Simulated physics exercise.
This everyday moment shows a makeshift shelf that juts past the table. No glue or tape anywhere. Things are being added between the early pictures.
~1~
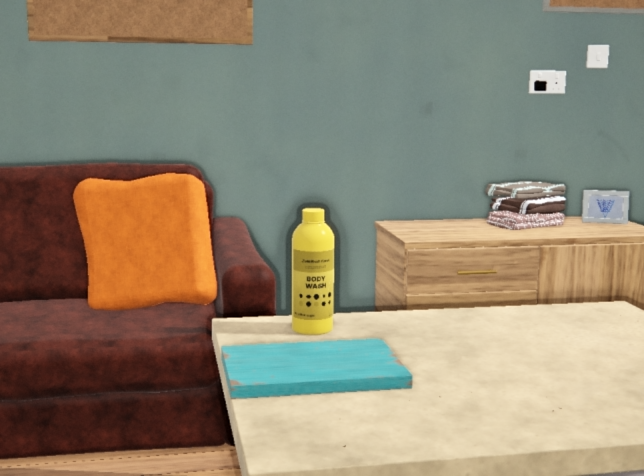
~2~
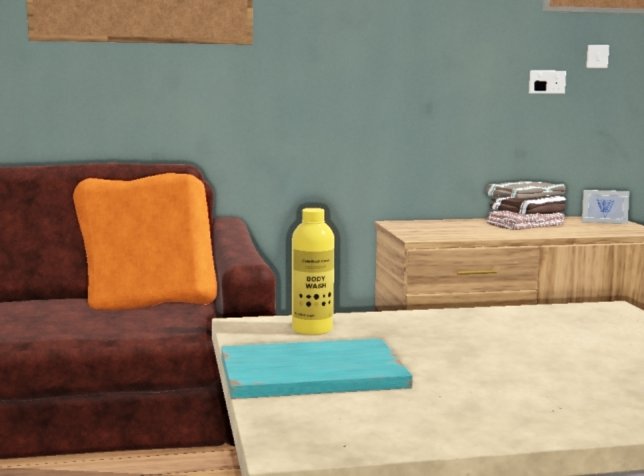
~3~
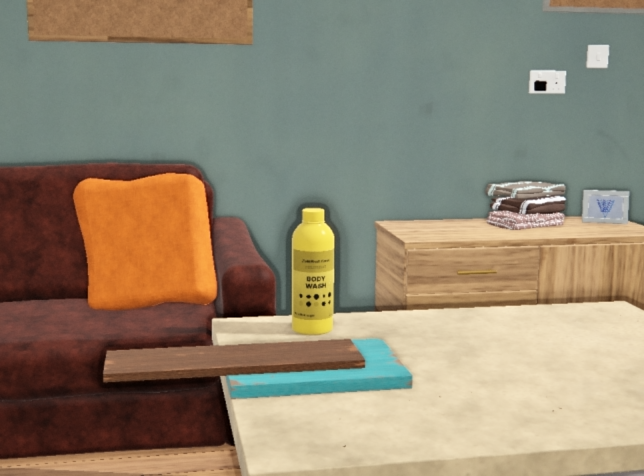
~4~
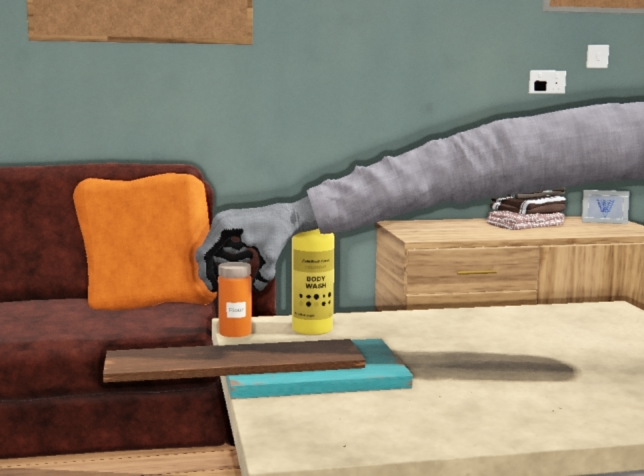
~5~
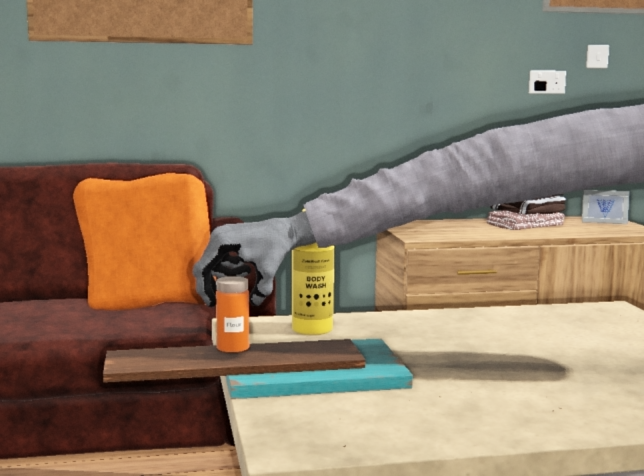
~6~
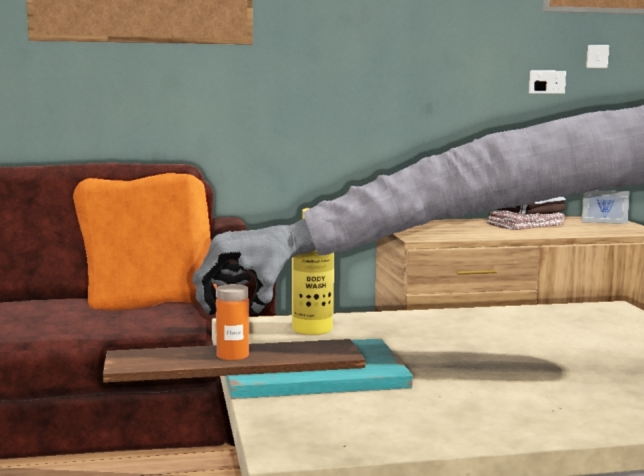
At the start, a turquoise slab and a yellow bottle sit on a pale table near a dark red sofa. A brown board then appears across the slab, jutting past the table's left edge, and a gray-sleeved arm reaches in from the right, lowering an orange shaker onto the board.
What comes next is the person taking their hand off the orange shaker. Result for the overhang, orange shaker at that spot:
In the end it stays stable on the table.
Then, 0.50 s after the last picture, nothing has stirred.
Then, 1.20 s after the last picture, orange shaker resting near (232, 322).
Then, 1.70 s after the last picture, things are still on the move.
Then, 2.20 s after the last picture, nothing has stirred.
At rest, all 4 in place. Seen from the same camera at the end, orange shaker near (232, 323). The board stays on the table.
